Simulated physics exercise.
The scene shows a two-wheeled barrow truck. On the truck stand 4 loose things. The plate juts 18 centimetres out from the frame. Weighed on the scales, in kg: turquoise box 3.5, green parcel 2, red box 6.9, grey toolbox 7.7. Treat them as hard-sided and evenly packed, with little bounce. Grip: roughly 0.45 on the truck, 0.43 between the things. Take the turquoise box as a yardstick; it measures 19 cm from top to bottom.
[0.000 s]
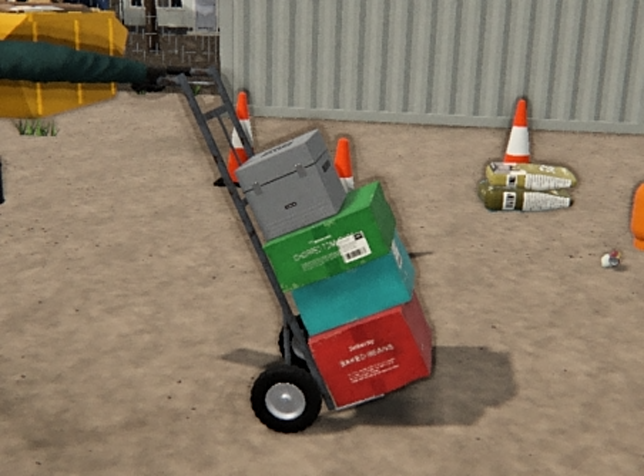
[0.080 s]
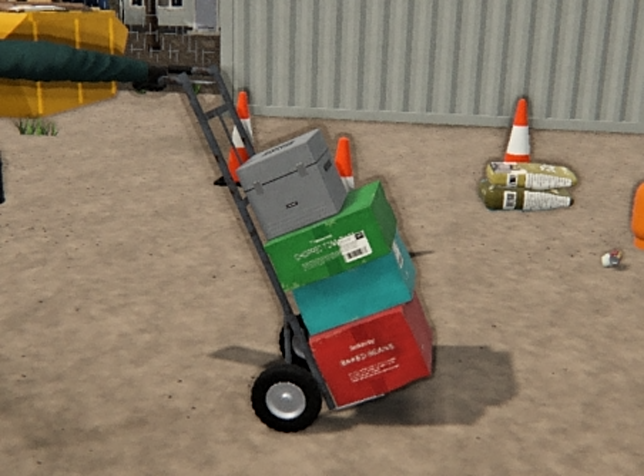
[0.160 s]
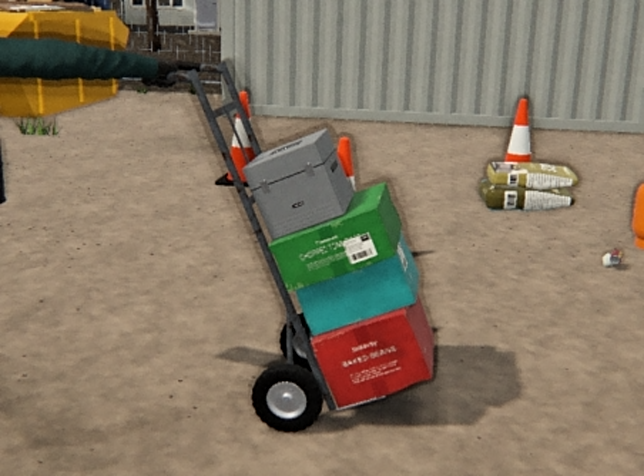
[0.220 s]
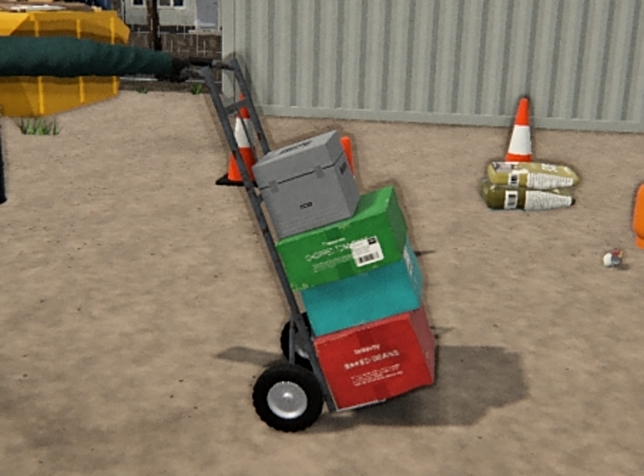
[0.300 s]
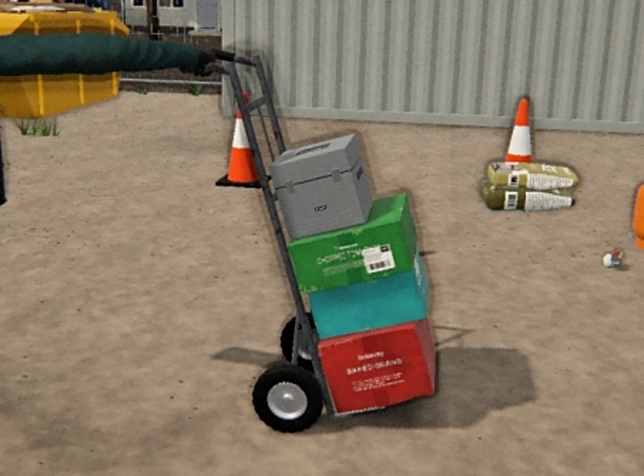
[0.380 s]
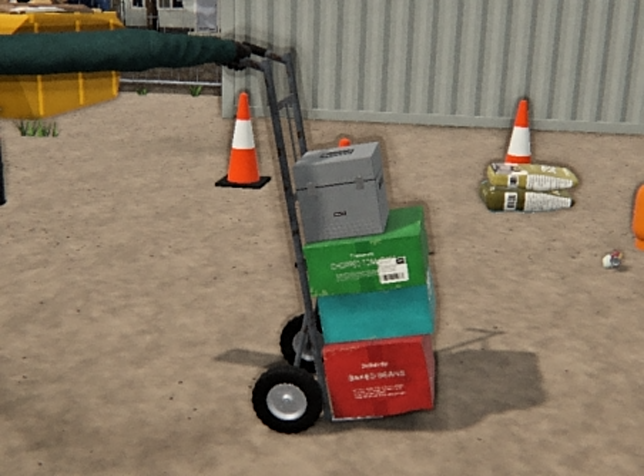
The footage shows a green-sleeved arm holding a tilted two-wheeled hand truck stacked with red, turquoise and green boxes and a grey toolbox, barely moving at first, then pushing the handle rightward so the loaded truck swings closer to upright.
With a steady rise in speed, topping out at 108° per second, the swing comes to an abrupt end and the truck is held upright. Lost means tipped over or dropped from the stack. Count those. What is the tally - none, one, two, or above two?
The tally is above two.
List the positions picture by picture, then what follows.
In the first frame, 25° short of upright; turquoise box (354, 280); green parcel (333, 234).
In the second frame, 25° short of upright; red box (374, 337); grey toolbox (294, 183).
In the third frame, 23° short of upright; red box (376, 339); grey toolbox (300, 183).
In the fourth frame, 21° short of upright; red box (378, 341); grey toolbox (309, 183).
In the fifth frame, 17° short of upright; red box (380, 348); grey toolbox (323, 186).
In the sixth frame, 11° short of upright; turquoise box (378, 298); green parcel (370, 249).
After 1.08 s, truck upright; green parcel 26° off its base near (470, 273); turquoise box 26° off its base near (442, 314); grey toolbox 26° off its base.
After 1.48 s, truck upright; turquoise box, green parcel and grey toolbox now dropped from the stack; red box 59° off its base.
In the end (2.8 s), dropped from the stack, turquoise box, green parcel and grey toolbox; toppled on the truck, red box. In the last view, turquoise box near (540, 373), green parcel near (594, 376).
